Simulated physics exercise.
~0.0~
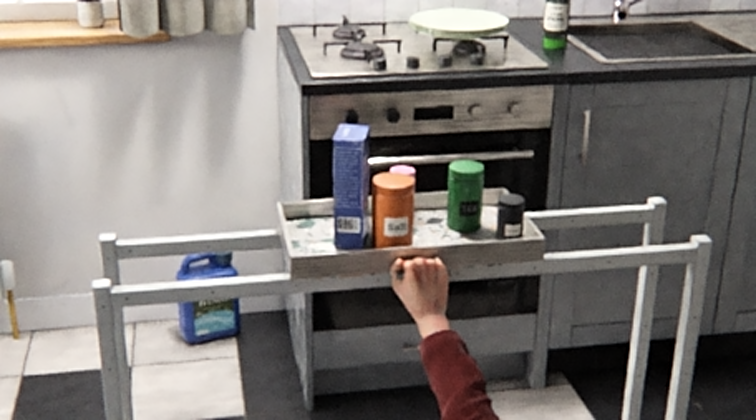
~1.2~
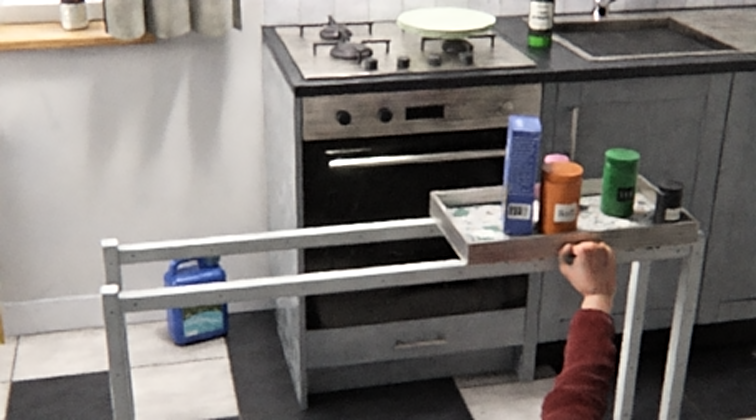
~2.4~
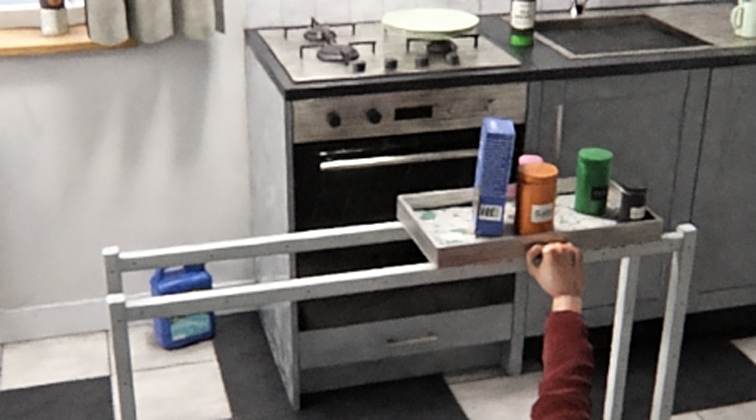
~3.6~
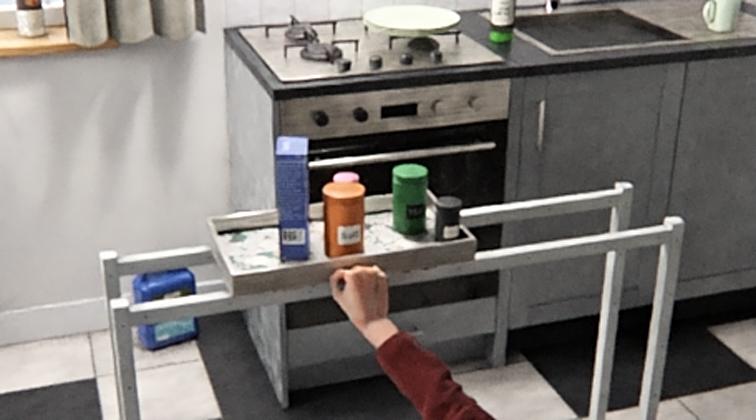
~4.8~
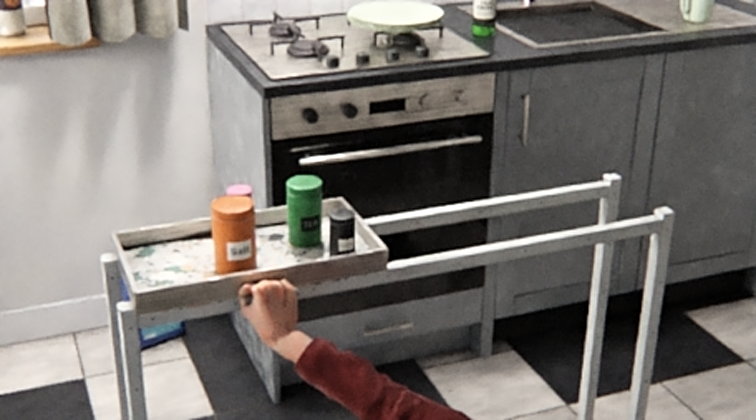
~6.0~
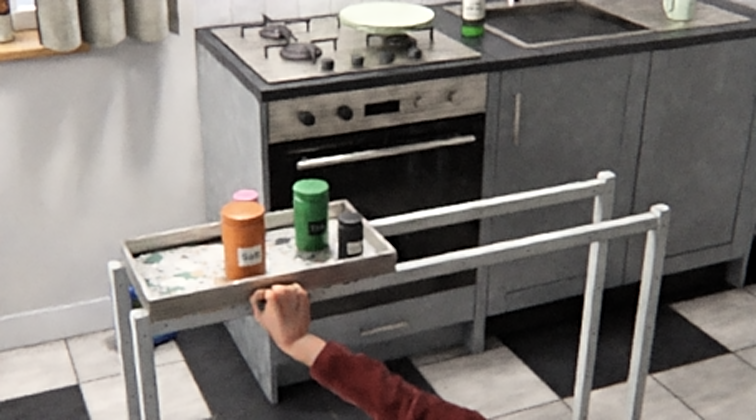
A hand slides a tray right, then left, and the blue carton goes off it.
